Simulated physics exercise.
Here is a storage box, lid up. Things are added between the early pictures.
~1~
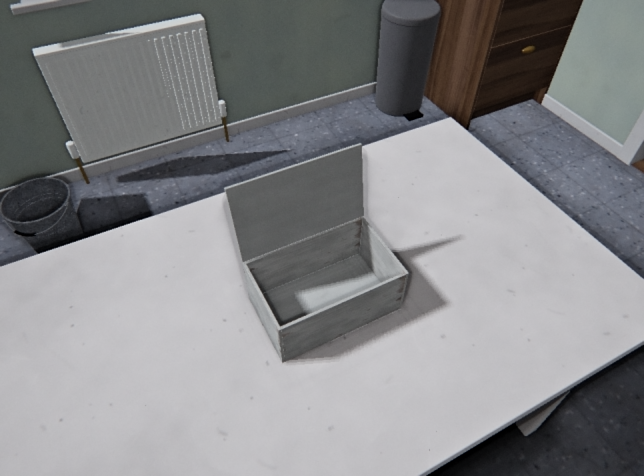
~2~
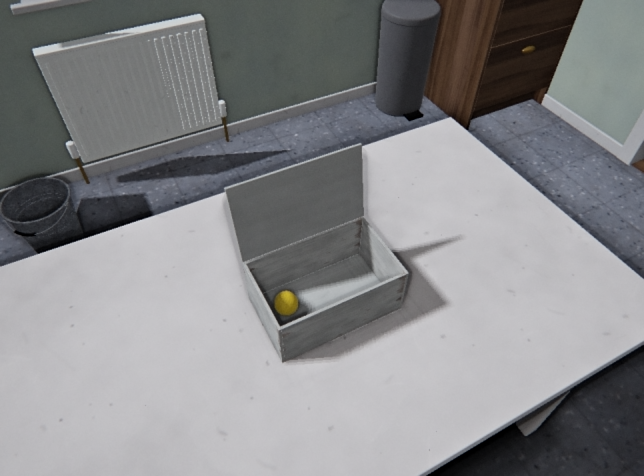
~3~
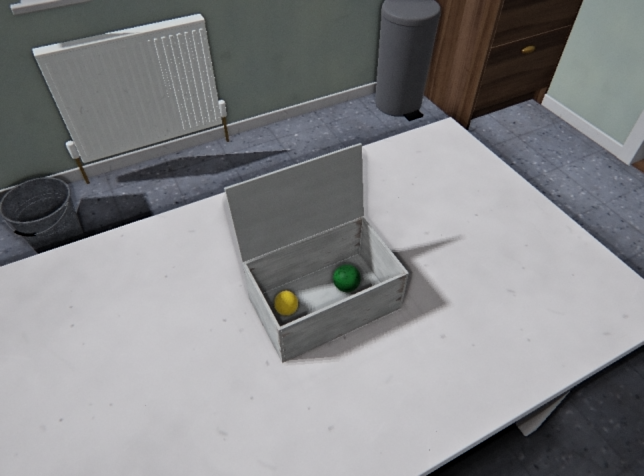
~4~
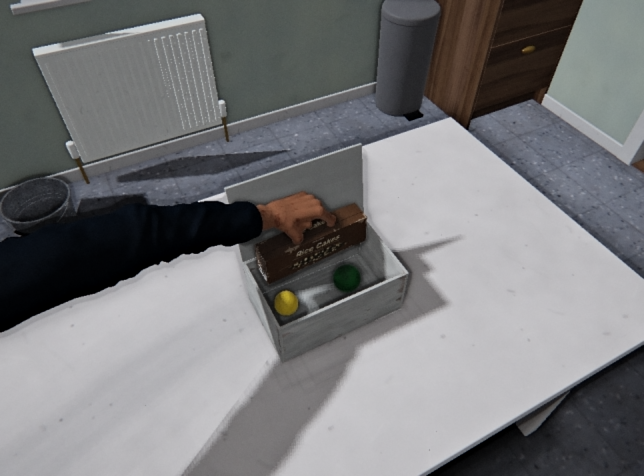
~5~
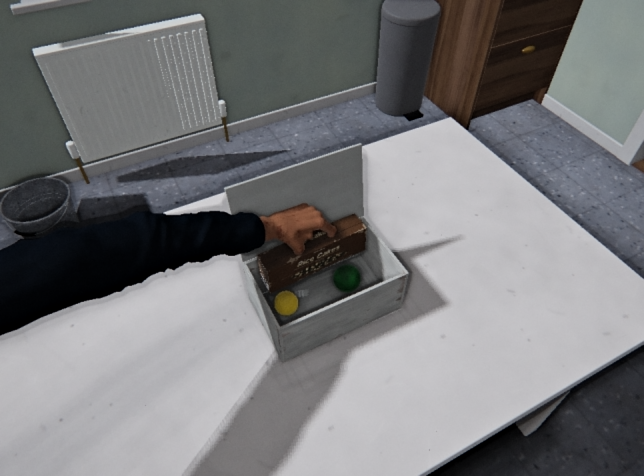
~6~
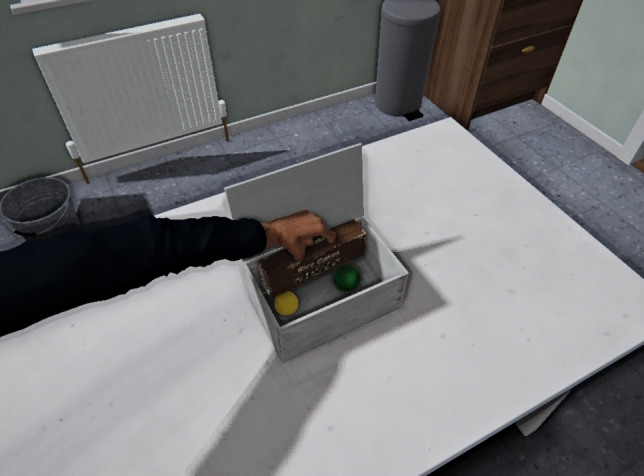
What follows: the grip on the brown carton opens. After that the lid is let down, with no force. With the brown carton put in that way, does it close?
In the end the lid shuts flat.
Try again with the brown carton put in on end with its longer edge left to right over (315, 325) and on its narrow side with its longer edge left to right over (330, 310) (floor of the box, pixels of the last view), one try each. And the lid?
First try: It will not close; second try: It closes.
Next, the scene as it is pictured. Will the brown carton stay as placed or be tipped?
It ends up tilted.
Then, 0.70 s past the last view, brown carton on its side near (314, 282); yellow lemon displaced about its own width; green ball displaced about its own width.
Then, 1.70 s past the last view, lid 51° above the rim; brown carton on its side near (314, 282); yellow lemon displaced about its own width; green ball displaced about its own width.
Finally, lid shut; down or leaning hard in the box, brown carton; moved from the start, yellow lemon and green ball. Final places as the last picture's camera would see them, brown carton near (314, 282).
